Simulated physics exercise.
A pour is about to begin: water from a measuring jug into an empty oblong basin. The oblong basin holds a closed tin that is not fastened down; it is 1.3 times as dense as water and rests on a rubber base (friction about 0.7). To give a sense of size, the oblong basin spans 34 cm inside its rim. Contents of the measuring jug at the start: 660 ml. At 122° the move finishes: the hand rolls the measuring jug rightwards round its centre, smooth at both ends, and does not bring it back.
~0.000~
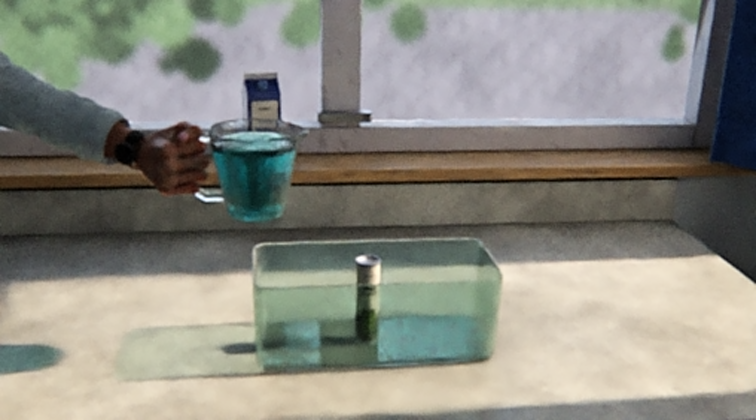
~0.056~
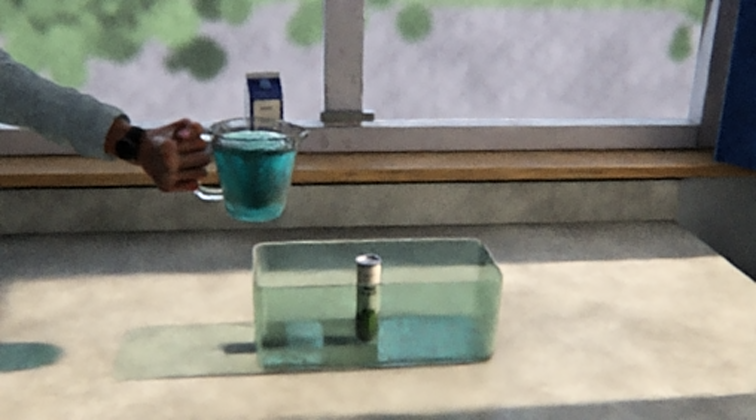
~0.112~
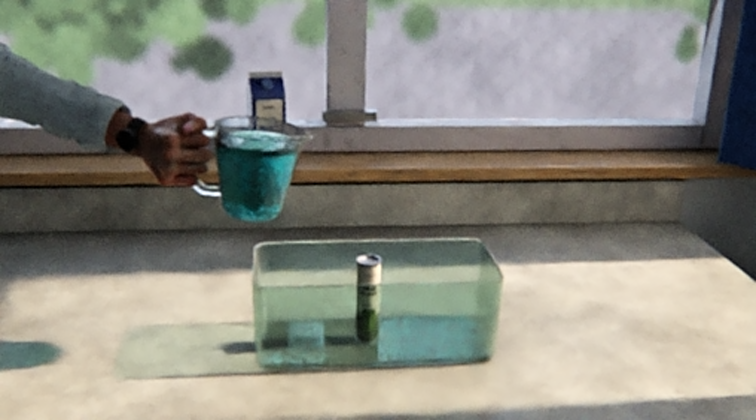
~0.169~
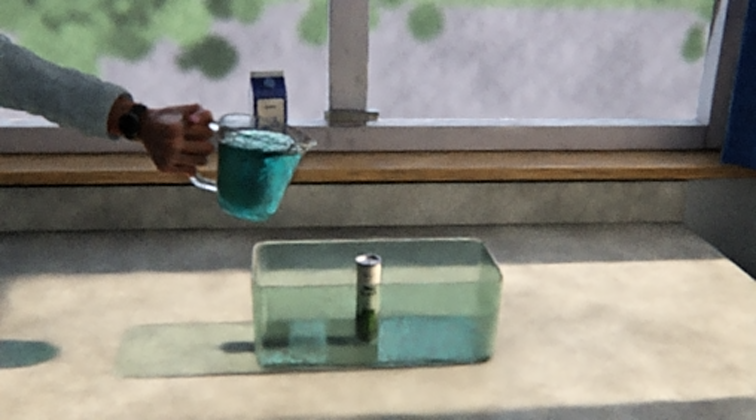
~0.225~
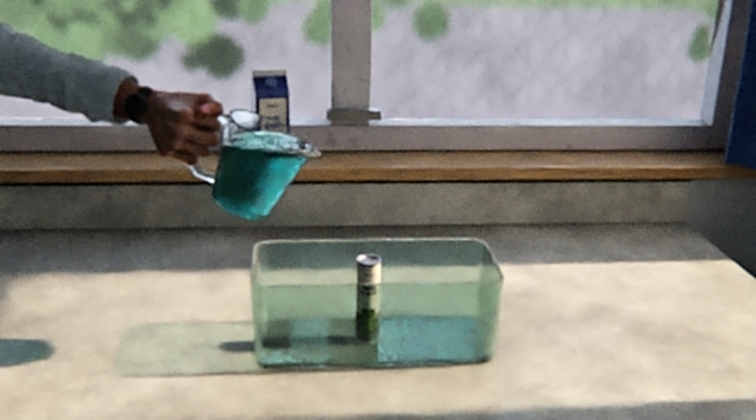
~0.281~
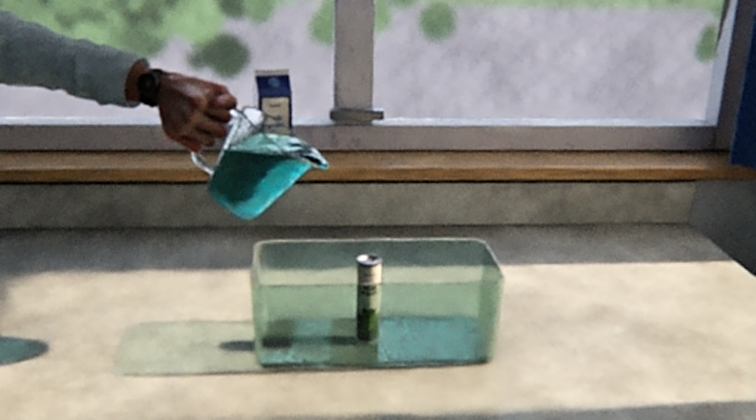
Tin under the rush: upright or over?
Upright.
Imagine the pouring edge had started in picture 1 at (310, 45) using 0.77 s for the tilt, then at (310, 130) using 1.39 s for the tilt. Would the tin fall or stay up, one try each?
First it tips over; then it stays on its base.
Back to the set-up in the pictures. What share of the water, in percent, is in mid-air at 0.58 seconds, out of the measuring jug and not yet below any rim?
Some 26 % is the figure.
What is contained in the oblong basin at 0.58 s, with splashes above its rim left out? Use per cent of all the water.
About 40 per cent.
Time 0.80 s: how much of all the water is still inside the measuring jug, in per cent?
1 per cent or so.
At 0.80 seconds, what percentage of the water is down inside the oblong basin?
Some 96 percent.
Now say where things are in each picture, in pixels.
In the first picture, it leans 0°; its right rim is at (308, 131); the water meets the walls at (214, 142) and (296, 141); the oblong basin's rim runs from (254, 266) to (491, 259); the tin's top is at (368, 264).
In the second picture, it leans 2°; its right rim is at (309, 131); the water meets the walls at (215, 141) and (297, 141).
In the third picture, it leans 6°; its right rim is at (313, 136); the water meets the walls at (217, 138) and (299, 142).
In the fourth picture, it leans 14°; its right rim is at (316, 143); the water meets the walls at (221, 138) and (304, 144).
In the fifth picture, it leans 24°; its right rim is at (320, 153); the water meets the walls at (224, 142) and (314, 147).
In the sixth picture, it leans 36°; its right rim is at (323, 166); the water meets the walls at (221, 154) and (319, 158); 2 per cent is over the edge.
After 0.58 s the tilt is 104° and 35 per cent is still to pour; the tin stands where it began.
After 0.80 s the tilt is 122° and 1 per cent is still to pour; the tin stands where it began.
After 1.02 s the tilt is 122° and 0 per cent is still to pour; the tin stands where it began.
After 1.27 s the tilt is 122° and 0 per cent is still to pour; the tin stands where it began.
In the end the tin stands where it began.
